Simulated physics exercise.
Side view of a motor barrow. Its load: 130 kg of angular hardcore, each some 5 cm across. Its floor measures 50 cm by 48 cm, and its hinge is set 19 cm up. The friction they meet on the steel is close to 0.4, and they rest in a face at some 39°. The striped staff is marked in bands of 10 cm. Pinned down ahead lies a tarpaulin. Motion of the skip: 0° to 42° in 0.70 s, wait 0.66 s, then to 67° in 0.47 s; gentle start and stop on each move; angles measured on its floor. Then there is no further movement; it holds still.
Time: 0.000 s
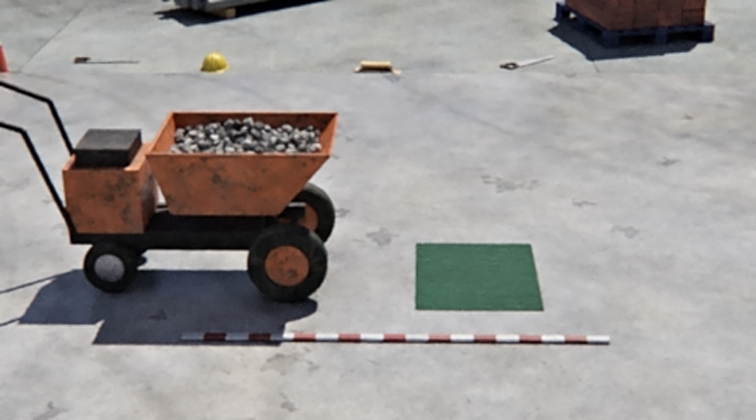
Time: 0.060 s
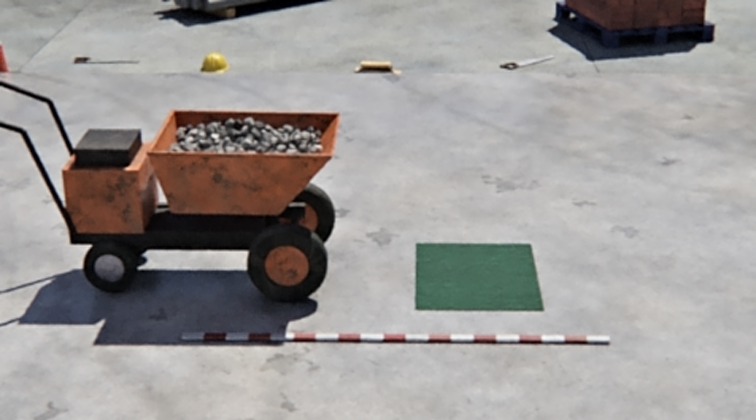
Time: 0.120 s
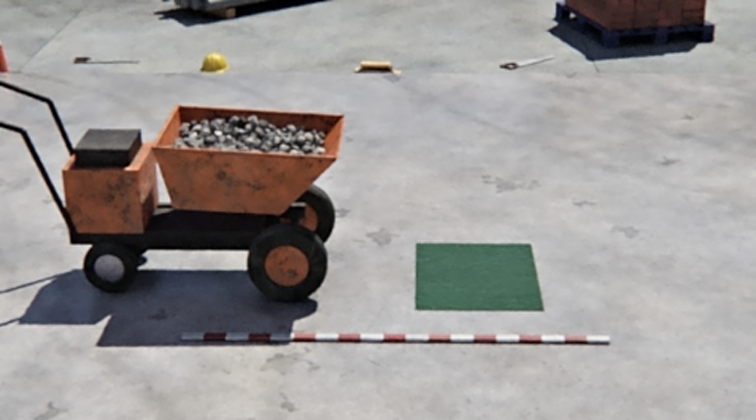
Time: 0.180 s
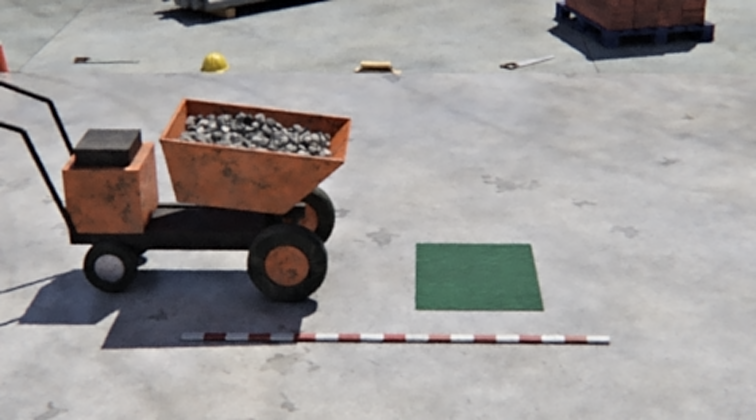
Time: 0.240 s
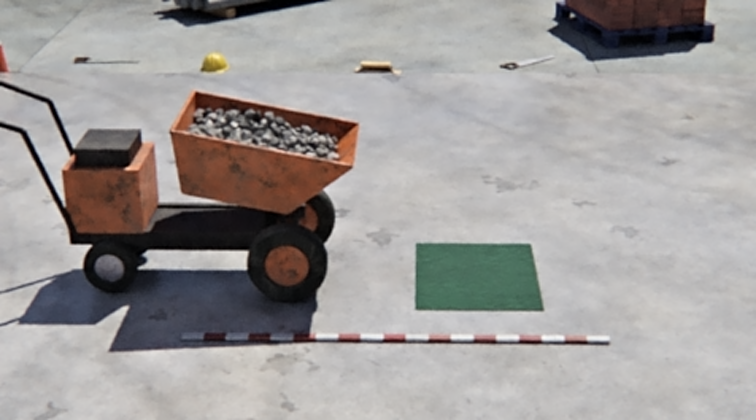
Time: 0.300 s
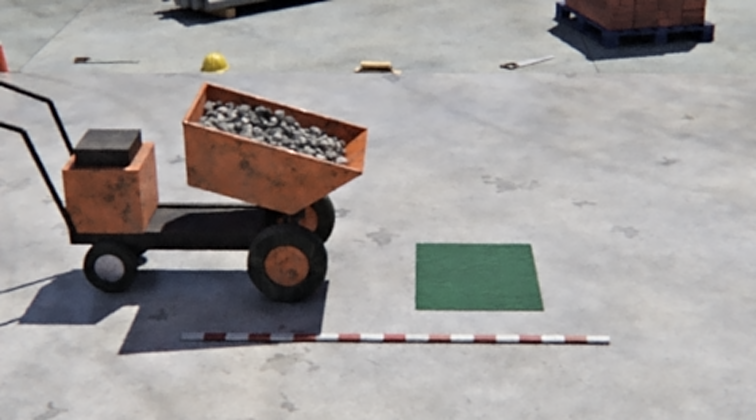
On a sunlit concrete yard, the orange skip of a motor barrow, loaded with grey stones, slowly tilted up at its left end and leaned toward the right, while the barrow's wheels stayed still.
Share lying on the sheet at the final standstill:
About 50 %.
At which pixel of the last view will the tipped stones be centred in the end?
Their centre sits close to (443, 266).
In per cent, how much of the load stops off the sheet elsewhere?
10%, roughly.
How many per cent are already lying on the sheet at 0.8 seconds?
I'd put it near 0 per cent.
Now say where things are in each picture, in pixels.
Lip at (330, 156), floor tilted 0°, highest stones at (239, 130), in the first frame.
The skip is at 1°, its lip at (331, 157); the top of the load is at (240, 129); the stones move at 0.2 m/s on average, in the second frame.
Lip at (336, 159), floor tilted 3°, highest stones at (238, 128); the stones move at 0.4 m/s on average, in the third frame.
The skip is at 7°, its lip at (344, 162); the top of the load is at (230, 125); the stones move at 0.6 m/s on average, in the fourth frame.
Lip at (353, 167), floor tilted 11°, highest stones at (226, 118); the stones move at 0.7 m/s on average, in the fifth frame.
Lip at (362, 173), floor tilted 17°, highest stones at (219, 113); the stones move at 0.8 m/s on average, in the sixth frame.
After 0.5 s the floor is at 35°; 100 % in the skip; the foremost stones are at (366, 180).
After 0.8 s the floor is at 42°; 100 % in the skip; the foremost stones are at (391, 197).
After 2.3 s the floor is at 67°; 65 % in the skip, 1 % short of the sheet, 33 % on the sheet, 2 % off the sheet elsewhere; the foremost stones are at (498, 279).
After 4.2 s the floor is at 67°; 34 % in the skip, 9 % short of the sheet, 49 % on the sheet, 8 % off the sheet elsewhere; the foremost stones are at (546, 283).
